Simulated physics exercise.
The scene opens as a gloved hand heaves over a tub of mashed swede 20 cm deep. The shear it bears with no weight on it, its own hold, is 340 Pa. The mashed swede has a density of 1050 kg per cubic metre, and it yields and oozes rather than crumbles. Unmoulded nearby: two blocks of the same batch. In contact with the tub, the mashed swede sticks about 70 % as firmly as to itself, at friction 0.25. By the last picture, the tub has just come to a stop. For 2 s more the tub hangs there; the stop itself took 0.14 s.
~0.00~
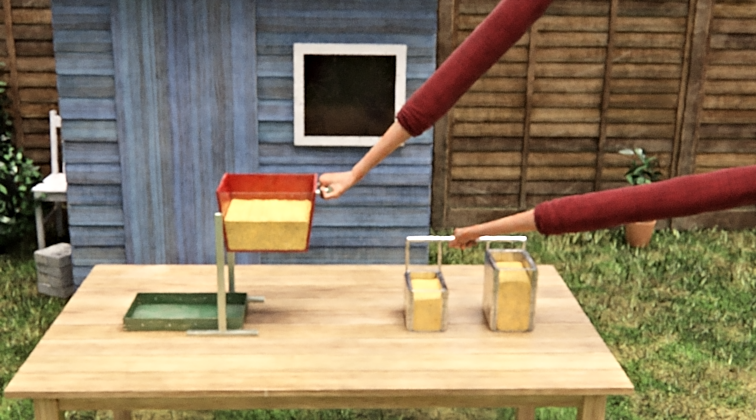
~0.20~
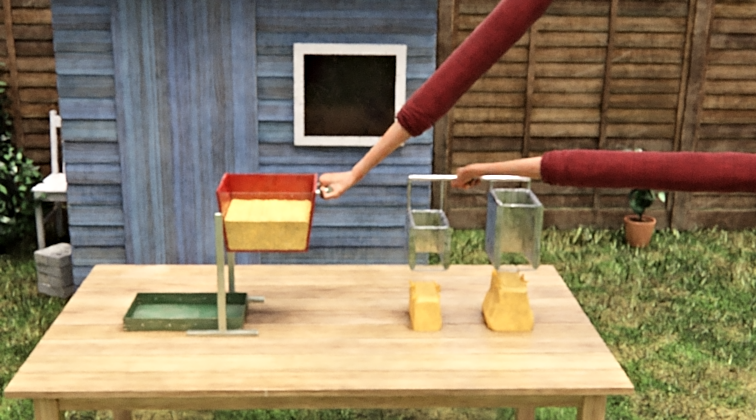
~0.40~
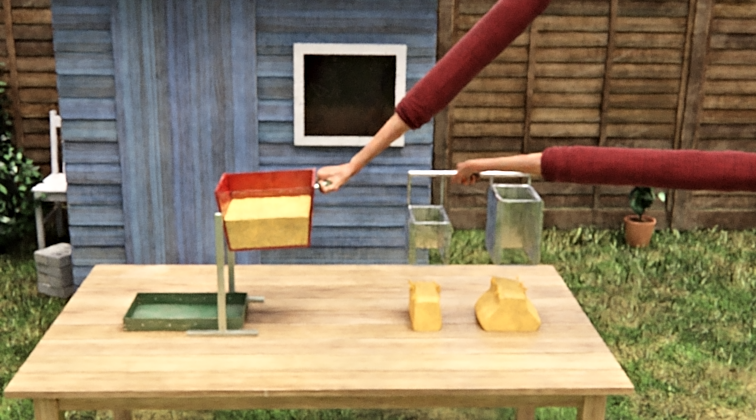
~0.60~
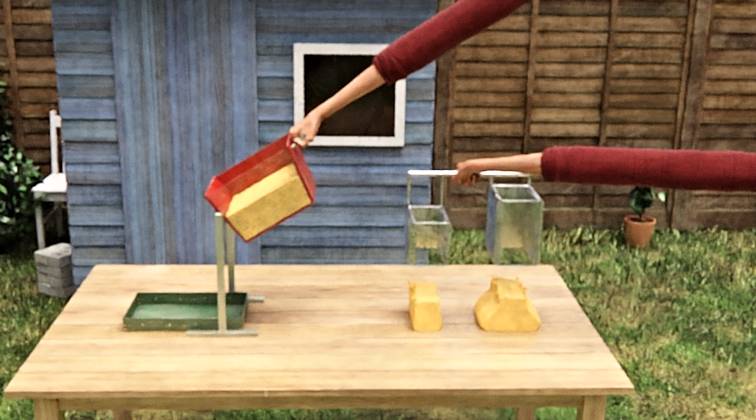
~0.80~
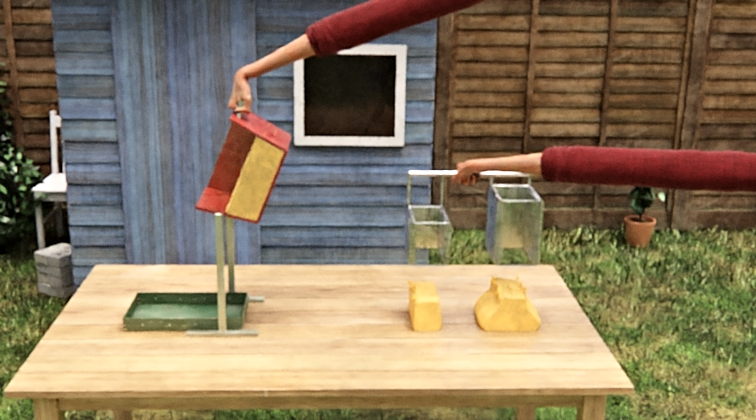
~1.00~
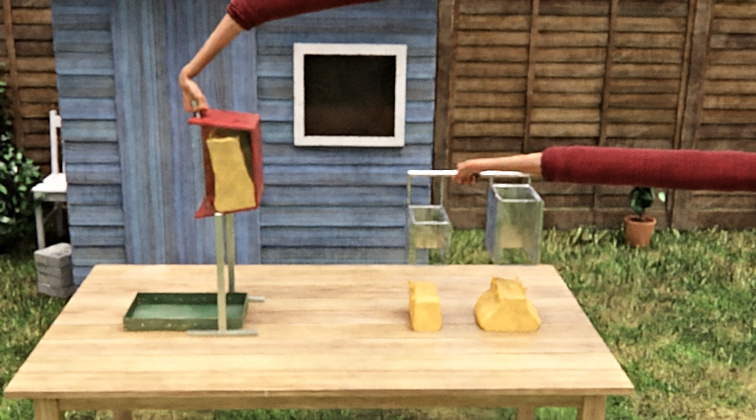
In a fenced garden with a blue wooden shed, a fixed camera looks slightly down on a pale wooden table. A red tub of yellow mash sits on a metal stand beside a green tray at left, with two clear moulds of mash at right. One red-sleeved arm lifts the moulds off, the larger block slumps, and another swings the tub up and leftward onto its side.
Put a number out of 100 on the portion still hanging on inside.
Roughly 43 percent of it hangs on.
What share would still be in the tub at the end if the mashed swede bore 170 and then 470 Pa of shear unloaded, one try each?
In order: Around 35 % and around 50 %.
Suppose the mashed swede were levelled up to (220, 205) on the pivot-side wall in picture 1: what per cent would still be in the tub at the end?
In that case, around 25 percent.
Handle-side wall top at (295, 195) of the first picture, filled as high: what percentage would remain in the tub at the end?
Around 55 percent would still be in the tub at the end.
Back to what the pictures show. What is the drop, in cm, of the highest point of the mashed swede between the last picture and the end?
Roughly 17 cm.
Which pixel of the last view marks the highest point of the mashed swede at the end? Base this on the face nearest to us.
Roughly at pixel (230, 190).
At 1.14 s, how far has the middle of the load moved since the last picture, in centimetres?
Something like 8 cm, give or take.
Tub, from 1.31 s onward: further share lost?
Roughly 4 percent of the load.
By 1.14 s, the tub is at 92 degrees and holds 87 %.
By 1.31 s, the tub is at 92 degrees and holds 47 %.
By 1.48 s, the tub is at 92 degrees and holds 44 %.
By 1.65 s, the tub is at 92 degrees and holds 44 %.
By 3.00 s, at the end, the tub is at 92 degrees and holds 43 %.
